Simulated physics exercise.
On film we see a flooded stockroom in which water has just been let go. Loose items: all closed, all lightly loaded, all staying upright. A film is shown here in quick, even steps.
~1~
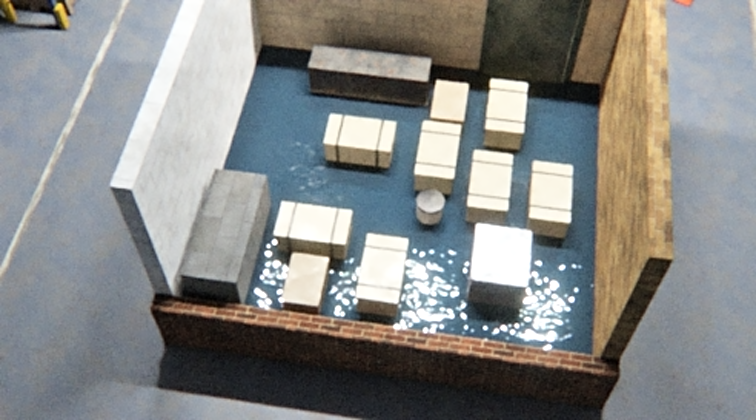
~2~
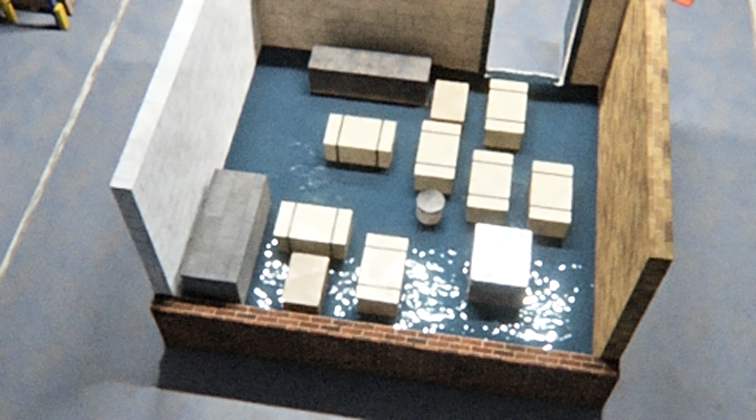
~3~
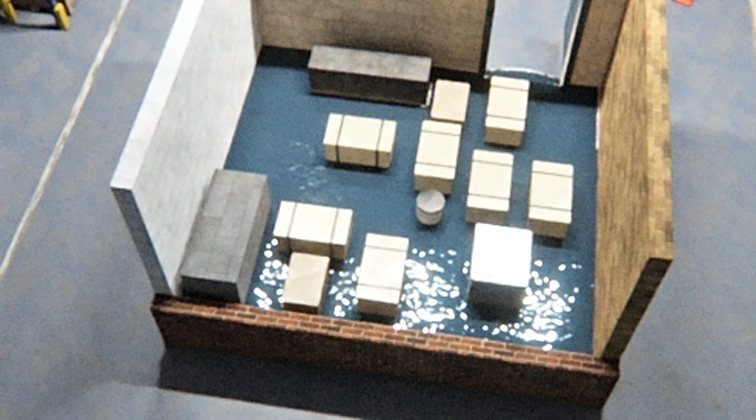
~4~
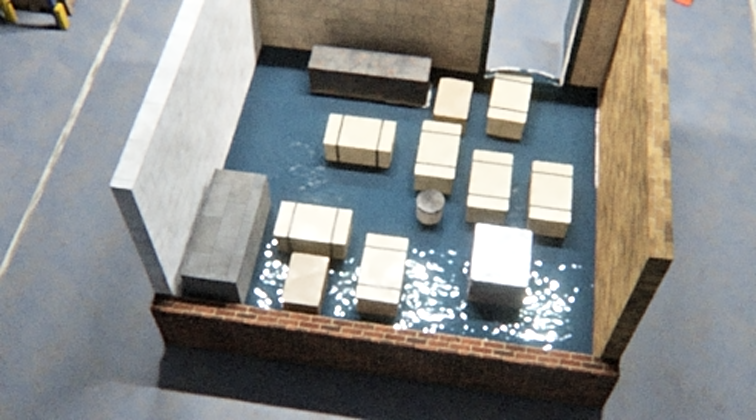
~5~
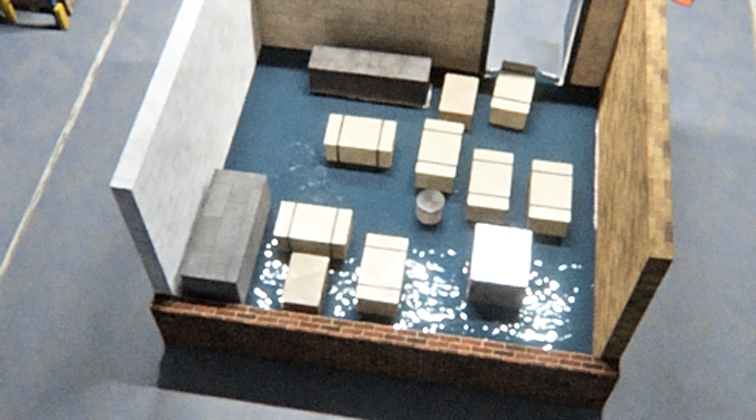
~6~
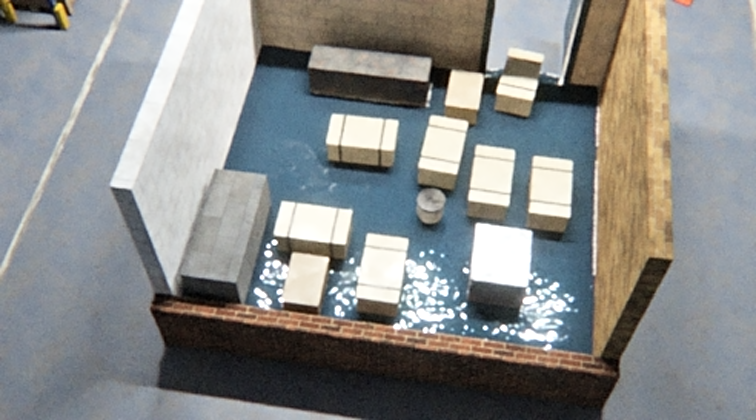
In a flooded stockroom, the dark door in the back wall opened, then a pale trunk near it drifted back to the opening while a smaller crate beside it shifted slightly and most other items barely moved.
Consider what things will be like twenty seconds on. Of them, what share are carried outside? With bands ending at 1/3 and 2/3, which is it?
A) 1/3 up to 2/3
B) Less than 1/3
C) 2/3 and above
2/3 and above.
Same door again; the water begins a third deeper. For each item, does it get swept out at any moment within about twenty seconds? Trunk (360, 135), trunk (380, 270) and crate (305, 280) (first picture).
So, in the listed order, they end up flushed out, not lost and not lost.
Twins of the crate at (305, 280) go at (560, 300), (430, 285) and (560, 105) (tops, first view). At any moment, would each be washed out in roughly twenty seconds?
Lab note - results by position: Retained, retained, exited.
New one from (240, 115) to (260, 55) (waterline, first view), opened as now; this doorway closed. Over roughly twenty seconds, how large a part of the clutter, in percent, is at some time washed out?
It comes to about 40 per cent.
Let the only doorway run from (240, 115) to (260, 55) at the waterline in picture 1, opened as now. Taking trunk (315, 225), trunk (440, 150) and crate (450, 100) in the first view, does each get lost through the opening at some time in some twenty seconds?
Taking them in turn, the first is flushed away, the second is flushed away and the third is held back.
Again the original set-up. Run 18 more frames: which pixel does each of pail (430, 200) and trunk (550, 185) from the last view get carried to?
They'd be somewhere near (499, 146) and (560, 88).
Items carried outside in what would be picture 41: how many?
Total: 7.
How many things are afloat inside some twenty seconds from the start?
My tally gives 3.
A moment on, 1 of 10 are out; 9 afloat.
Next, 4 of 10 are out; 6 afloat.
Later, 7 of 10 are out; 3 afloat.
In the end, 7 of 10 are out; 3 afloat.
